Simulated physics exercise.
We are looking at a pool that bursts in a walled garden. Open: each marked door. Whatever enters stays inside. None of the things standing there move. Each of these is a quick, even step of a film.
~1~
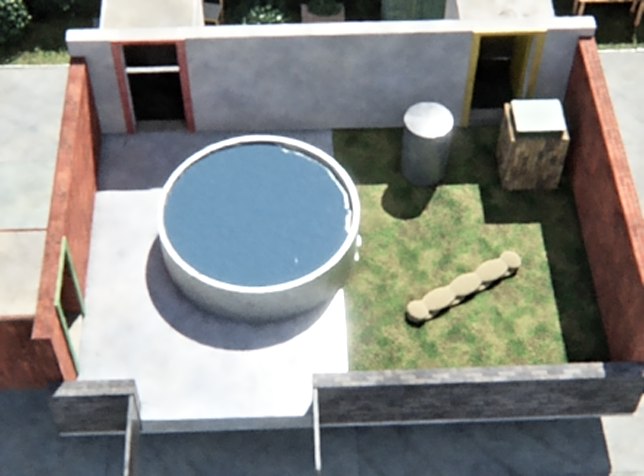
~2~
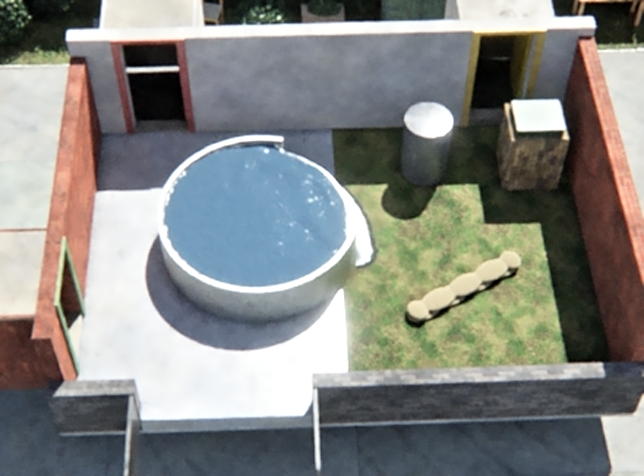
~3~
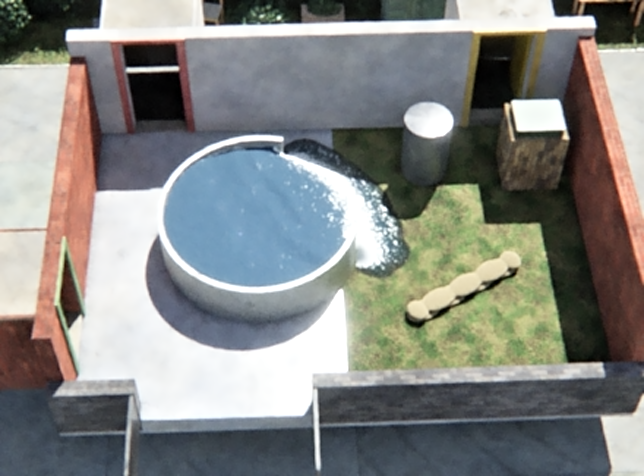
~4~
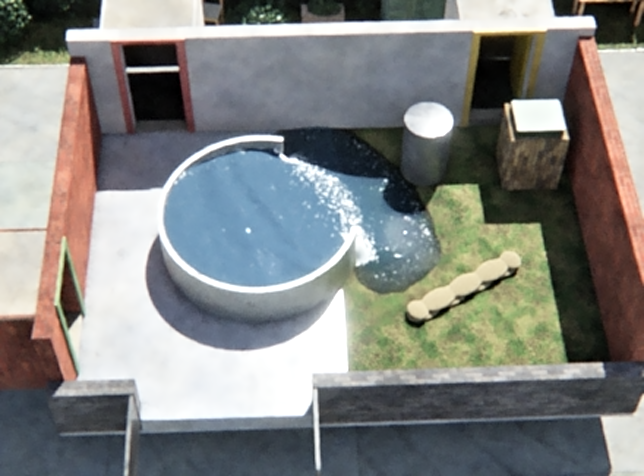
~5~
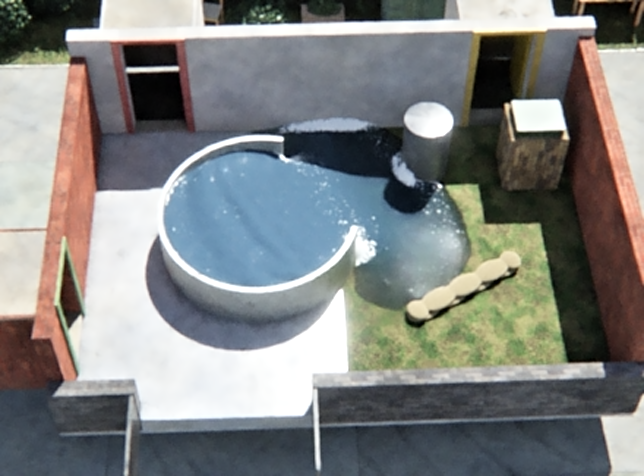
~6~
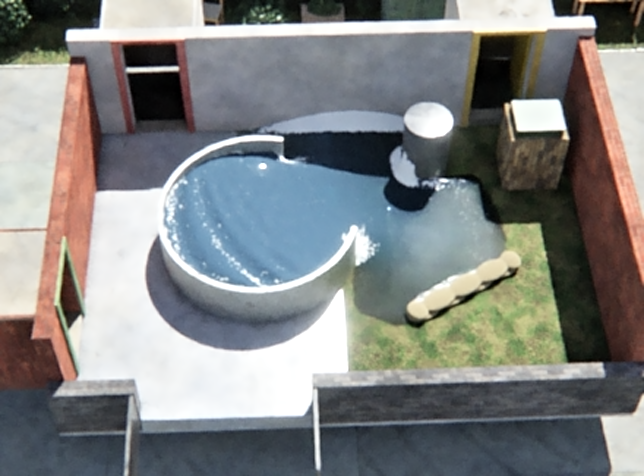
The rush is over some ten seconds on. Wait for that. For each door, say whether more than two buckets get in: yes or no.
Yellow door: Yes; red door: Yes; green door: No.
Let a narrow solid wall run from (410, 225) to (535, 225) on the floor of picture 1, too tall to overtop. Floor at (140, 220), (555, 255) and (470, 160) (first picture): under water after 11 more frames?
Lab note - point 1: Parched; point 2: Inundated; point 3: Inundated.
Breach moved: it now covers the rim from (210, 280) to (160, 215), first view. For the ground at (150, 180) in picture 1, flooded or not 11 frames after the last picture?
There: Awash.
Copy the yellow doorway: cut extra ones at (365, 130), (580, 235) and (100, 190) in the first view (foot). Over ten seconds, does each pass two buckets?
Going door by door: The first runs past the limit, the second runs past the limit, the third remains below the limit.
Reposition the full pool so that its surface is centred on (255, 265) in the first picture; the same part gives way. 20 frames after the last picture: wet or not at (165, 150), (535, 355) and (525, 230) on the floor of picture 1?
I'd say swamped for the first, swamped for the second and swamped for the third.
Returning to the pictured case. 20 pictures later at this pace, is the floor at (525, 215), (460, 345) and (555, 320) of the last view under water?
Result, in order: Waterlogged / unflooded / waterlogged.
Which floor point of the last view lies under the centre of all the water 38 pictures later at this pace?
My pick is pixel (387, 241).
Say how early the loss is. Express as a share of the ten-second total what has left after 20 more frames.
Note - share reached: 10 %.
A moment on, water covers 35 % of the floor; the yellow door wet at the sill, nothing in, the red door not reached, the green door not reached.
Next, water covers 45 % of the floor; the yellow door wet at the sill, nothing in, the red door wet at the sill, nothing in, the green door not reached.
Then, water covers 60 % of the floor; the yellow door over two buckets in, the red door wet at the sill, nothing in, the green door not reached.
Later, water covers 90 % of the floor; the yellow door far over two buckets in, the red door under two buckets in, the green door wet at the sill, nothing in.
In the end, water covers 95 % of the floor; the yellow door far over two buckets in, the red door over two buckets in, the green door wet at the sill, nothing in.
